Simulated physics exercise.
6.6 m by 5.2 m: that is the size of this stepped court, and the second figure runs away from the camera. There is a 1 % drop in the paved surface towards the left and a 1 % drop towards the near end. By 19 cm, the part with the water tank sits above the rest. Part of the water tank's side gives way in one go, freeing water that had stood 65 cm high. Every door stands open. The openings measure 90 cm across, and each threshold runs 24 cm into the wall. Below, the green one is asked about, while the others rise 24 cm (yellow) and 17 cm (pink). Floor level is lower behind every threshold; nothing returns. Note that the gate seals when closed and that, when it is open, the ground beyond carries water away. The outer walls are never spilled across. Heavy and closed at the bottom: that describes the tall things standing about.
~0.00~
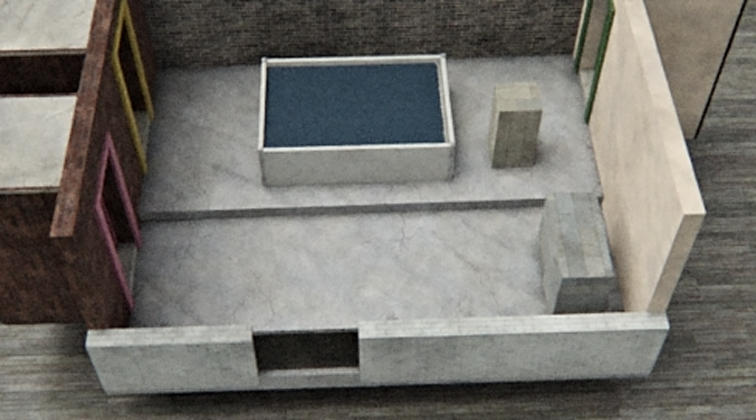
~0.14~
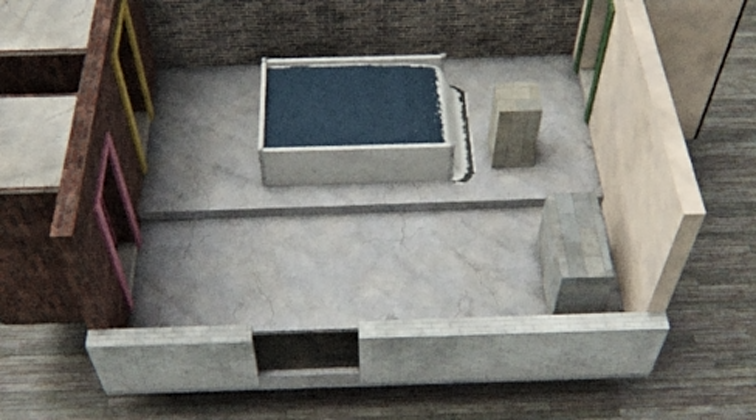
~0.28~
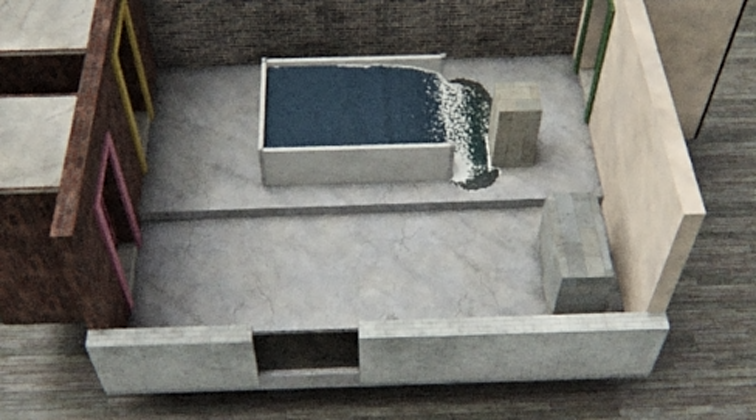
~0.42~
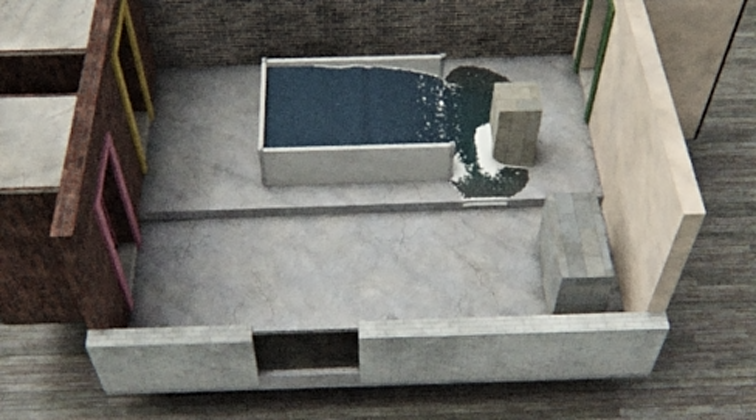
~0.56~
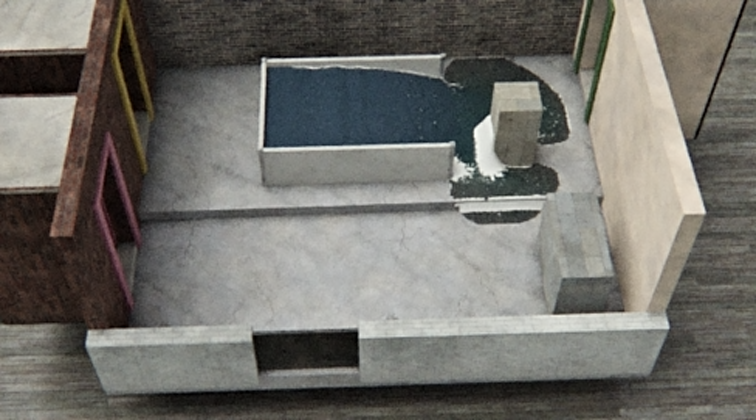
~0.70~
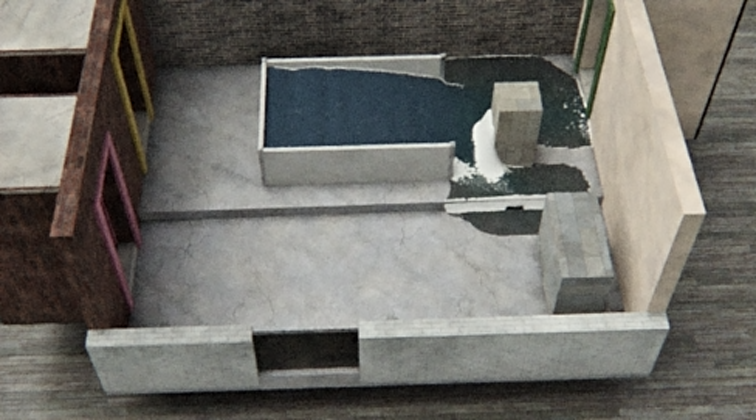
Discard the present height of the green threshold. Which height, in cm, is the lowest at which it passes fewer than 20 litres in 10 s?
Close to 32 cm.
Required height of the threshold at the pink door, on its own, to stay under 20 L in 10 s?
Pink: Roughly 17 cm.
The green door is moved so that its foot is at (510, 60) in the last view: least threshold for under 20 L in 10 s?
Minimum: Close to 30 cm.
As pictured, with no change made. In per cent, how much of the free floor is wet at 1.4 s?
Roughly 30 percent of the floor.
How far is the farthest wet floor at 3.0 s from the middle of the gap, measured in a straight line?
It gets close to 4.2 metres out.
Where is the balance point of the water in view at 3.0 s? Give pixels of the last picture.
It lies near (462, 156) in the last picture.
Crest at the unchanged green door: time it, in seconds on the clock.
I'd guess close to 2.0 seconds.
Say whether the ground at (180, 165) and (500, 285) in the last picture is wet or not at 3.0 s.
First spot untouched, second swamped.
After 1.4 s water covers 30 % of the floor, deepest (44 cm) near (477, 151); 34 cm at the green door, 56 litres in over its 14 cm threshold.
After 3.0 s water covers 40 % of the floor, deepest (32 cm) near (568, 62); 31 cm at the green door, 253 litres in over its 14 cm threshold.
After 10.0 s water covers 90 % of the floor, deepest (22 cm) near (141, 230); 6 cm at the green door, 327 litres in over its 14 cm threshold.
At the green door as built, the water arrived by 0.7 s and peaked near 38 cm at 2.0 s.
Run again over the same 10 s with other heights there, 45 litres in over 29 cm, 2 litres over 39.5 cm. The limit of 20 litres is kept from about 32 cm up.
